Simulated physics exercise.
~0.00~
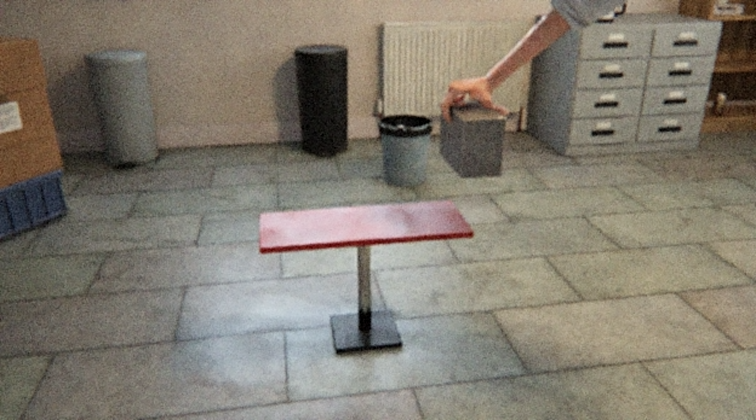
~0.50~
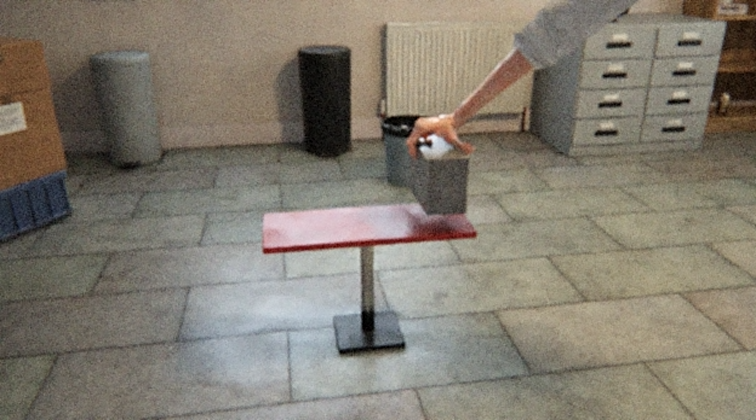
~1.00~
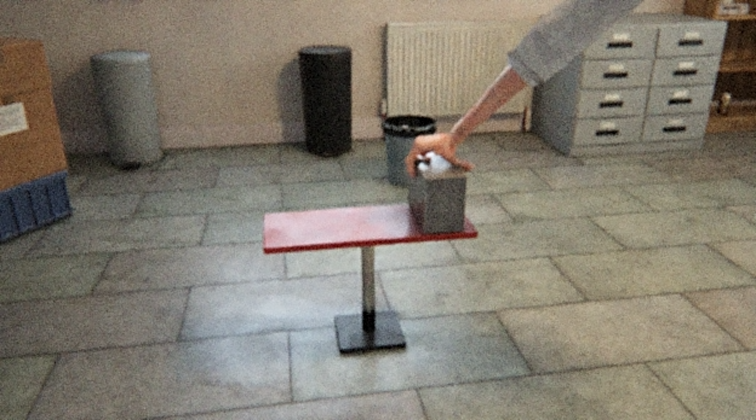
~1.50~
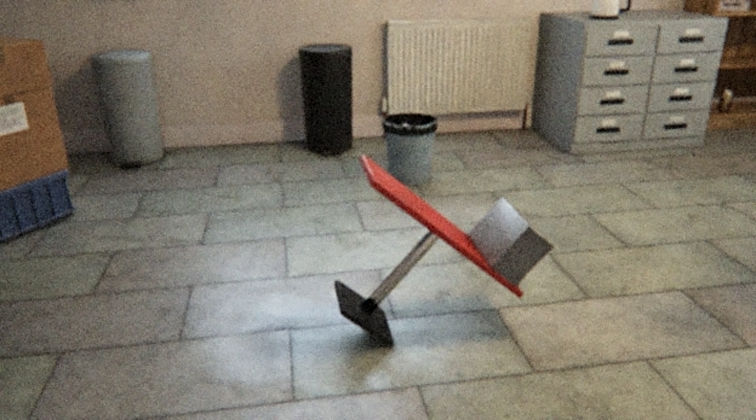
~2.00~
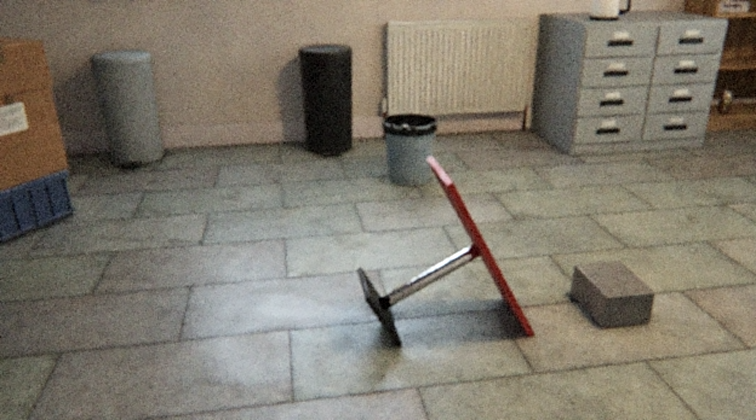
To begin with, a hand holds a grey block above and to the right of a small red table standing on a single post with a black base, in a room with bins, a radiator and grey drawers. The hand moves the block left and lowers it onto the right end of the tabletop. Once the hand has let go and withdrawn, the table tips steeply to the right with the block leaning on it. The block drops to the floor on the right and lies on its side. The table has overbalanced, its top steeply slanted and its lower edge down by the floor.
